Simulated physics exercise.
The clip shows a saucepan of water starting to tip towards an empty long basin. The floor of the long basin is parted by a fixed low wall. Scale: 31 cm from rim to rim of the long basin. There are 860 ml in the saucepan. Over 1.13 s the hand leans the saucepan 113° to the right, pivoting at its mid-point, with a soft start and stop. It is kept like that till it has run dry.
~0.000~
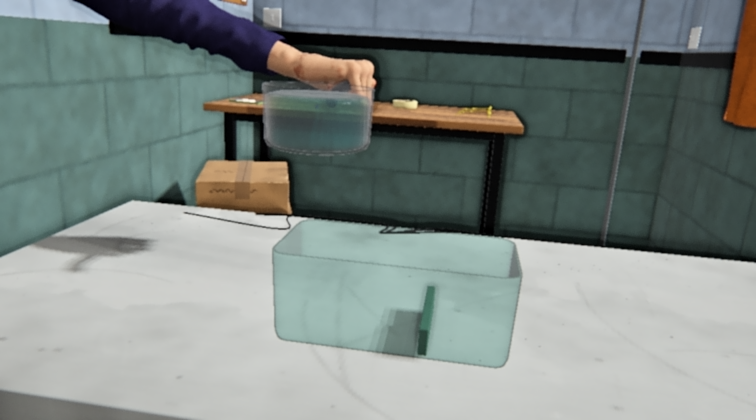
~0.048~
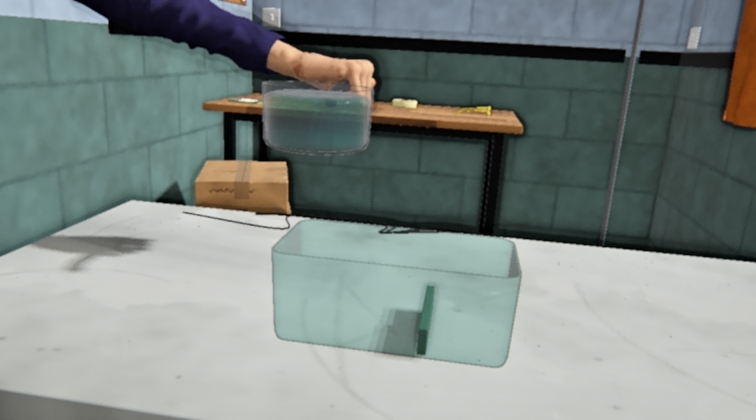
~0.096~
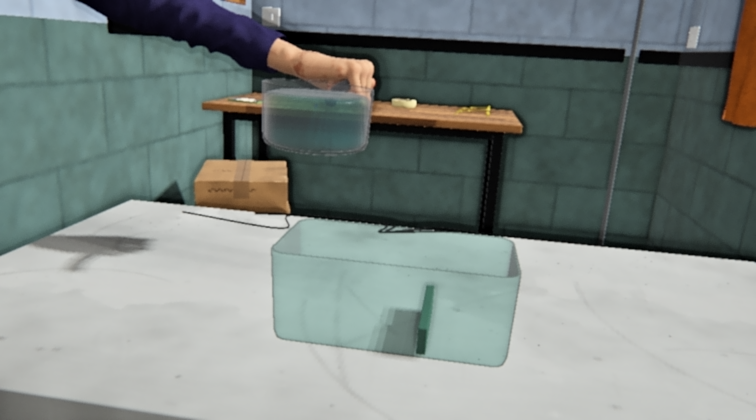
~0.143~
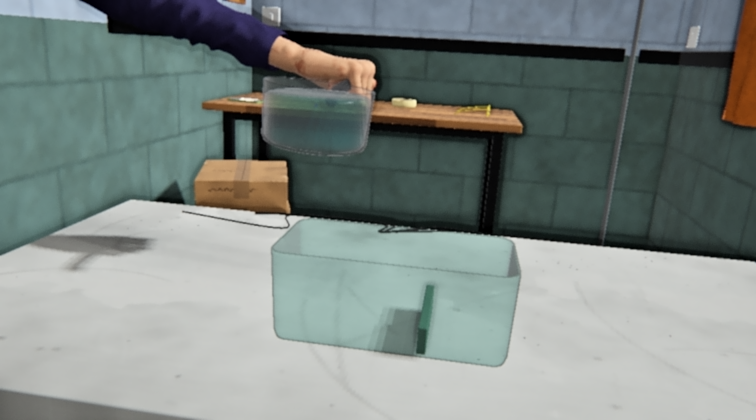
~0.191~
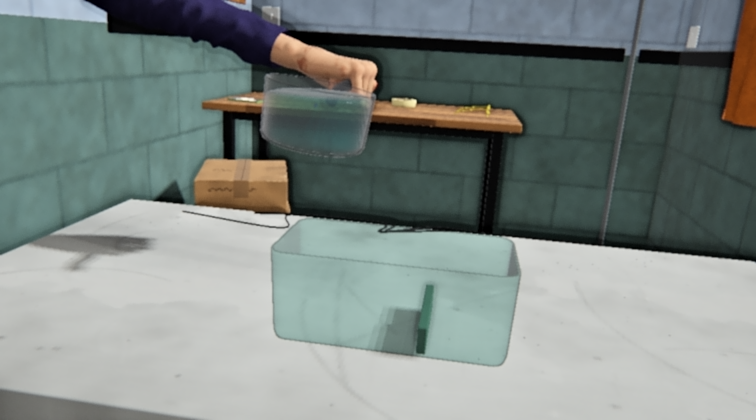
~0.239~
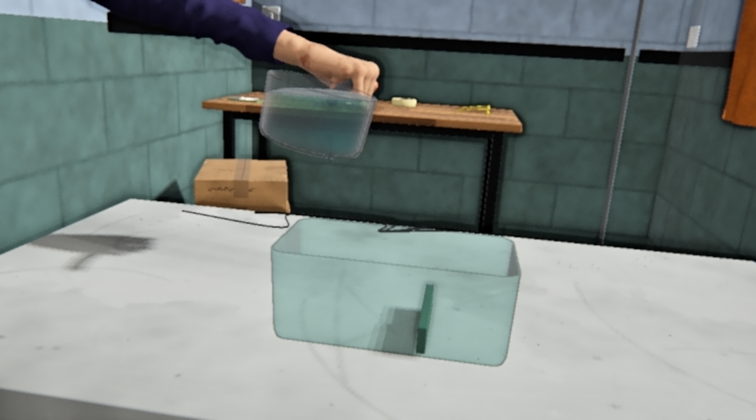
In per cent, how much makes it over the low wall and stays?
The far part has some 38 per cent.
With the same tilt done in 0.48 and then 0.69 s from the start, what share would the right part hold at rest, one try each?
First 20, then 25 per cent.
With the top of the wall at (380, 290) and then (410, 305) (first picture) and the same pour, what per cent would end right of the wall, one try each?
First 85, then 60 per cent.
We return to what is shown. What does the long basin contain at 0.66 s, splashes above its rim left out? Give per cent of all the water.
Near 14 in a hundred.
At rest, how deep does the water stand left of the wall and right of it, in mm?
Some 20 mm on the left and 22 mm on the right.
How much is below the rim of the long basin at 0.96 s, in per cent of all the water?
Near 82 in a hundred.
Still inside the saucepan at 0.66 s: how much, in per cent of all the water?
About 52 per cent.
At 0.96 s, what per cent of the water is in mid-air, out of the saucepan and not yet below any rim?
Near 10 in a hundred.
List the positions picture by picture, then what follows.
In the first picture, tilt 0°; pouring edge (372, 91); surface from (270, 92) to (371, 99); the long basin's rim runs from (288, 235) to (518, 259); the wall's top is at (428, 307).
In the second picture, tilt 1°; pouring edge (372, 92); surface from (270, 92) to (370, 99).
In the third picture, tilt 2°; pouring edge (372, 93); surface from (271, 91) to (371, 99).
In the fourth picture, tilt 4°; pouring edge (373, 95); surface from (270, 91) to (371, 100).
In the fifth picture, tilt 8°; pouring edge (374, 98); surface from (271, 91) to (372, 100).
In the sixth picture, tilt 12°; pouring edge (375, 102); surface from (272, 91) to (373, 100).
By 0.66 s the tilt is 71° and 51 per cent is still to pour, 9 is left of the wall and 5 right of it.
By 0.96 s the tilt is 107° and 7 per cent is still to pour, 45 is left of the wall and 38 right of it.
By 1.28 s the tilt is 113° and 0 per cent is still to pour, 61 is left of the wall and 37 right of it.
By 1.63 s the tilt is 113° and 0 per cent is still to pour, 61 is left of the wall and 38 right of it.
At rest 61 per cent lies left of the wall, 38 right of it and 1 outside.
